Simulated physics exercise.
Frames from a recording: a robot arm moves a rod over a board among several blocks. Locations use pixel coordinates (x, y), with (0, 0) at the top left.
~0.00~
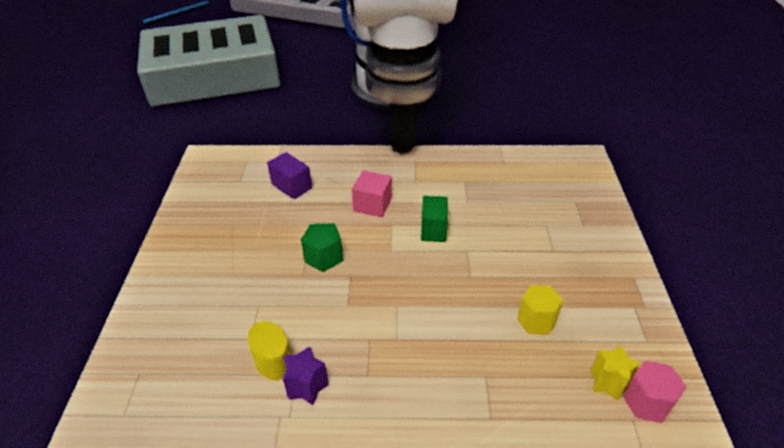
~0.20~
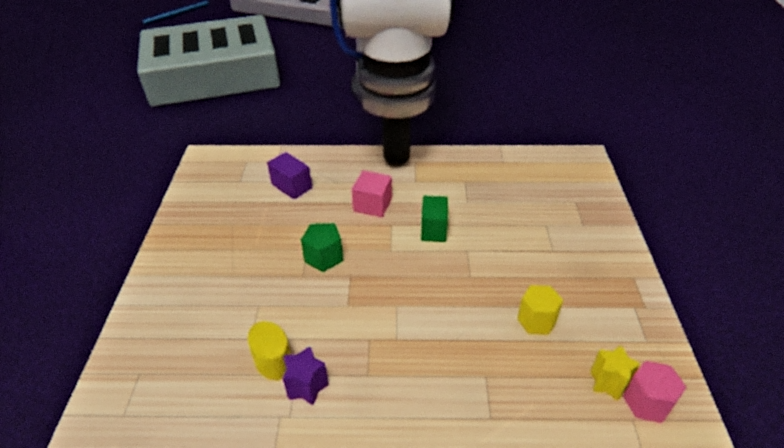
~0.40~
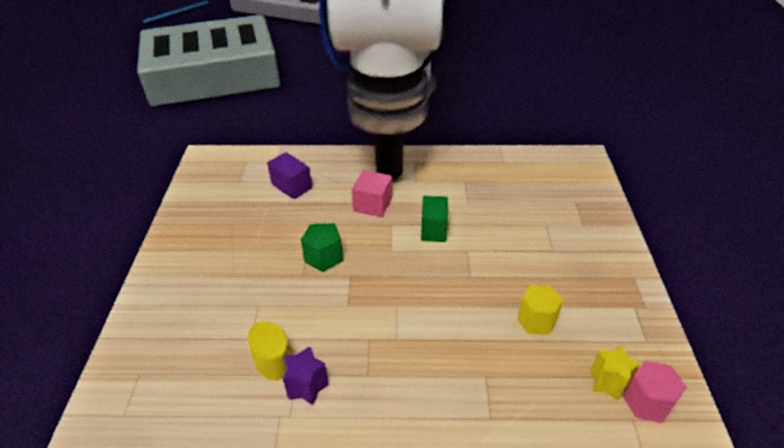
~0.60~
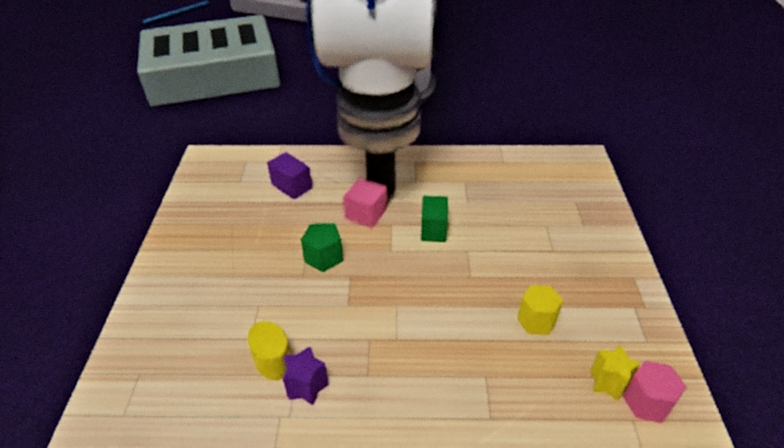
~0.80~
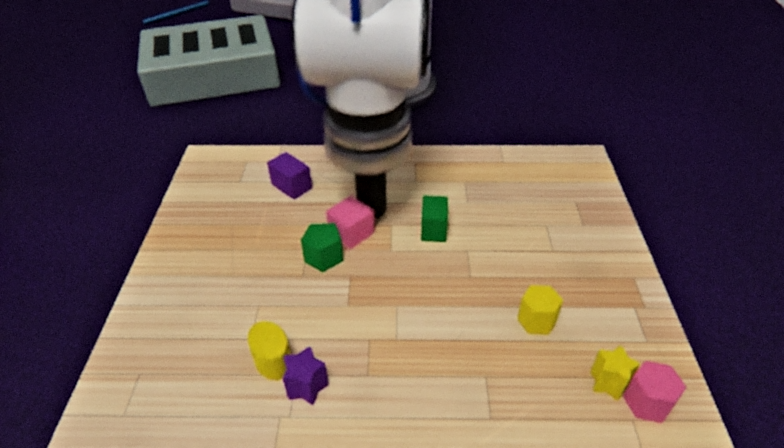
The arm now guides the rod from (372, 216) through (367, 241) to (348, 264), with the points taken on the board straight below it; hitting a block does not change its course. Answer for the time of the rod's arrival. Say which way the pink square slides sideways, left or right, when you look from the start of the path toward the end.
My prediction: Rightwards.
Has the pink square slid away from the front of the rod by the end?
Going by the path, no.
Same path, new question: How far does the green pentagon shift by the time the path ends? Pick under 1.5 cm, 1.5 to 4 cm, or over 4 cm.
It moves more than 4 cm.
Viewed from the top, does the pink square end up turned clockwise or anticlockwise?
Clockwise rotation.
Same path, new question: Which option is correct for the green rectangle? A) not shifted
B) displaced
I choose A.
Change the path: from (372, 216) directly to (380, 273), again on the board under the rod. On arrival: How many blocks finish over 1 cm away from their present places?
The number will come to 2.
The first path, step by step. Halfway along, rod at (367, 235); green pentagon at (300, 248); pink square at (334, 232), turned 30° clockwise.
At the end, rod at (348, 258); green pentagon at (271, 262), turned 20° clockwise; pink square at (310, 252), turned 45° clockwise; green rectangle not moved.
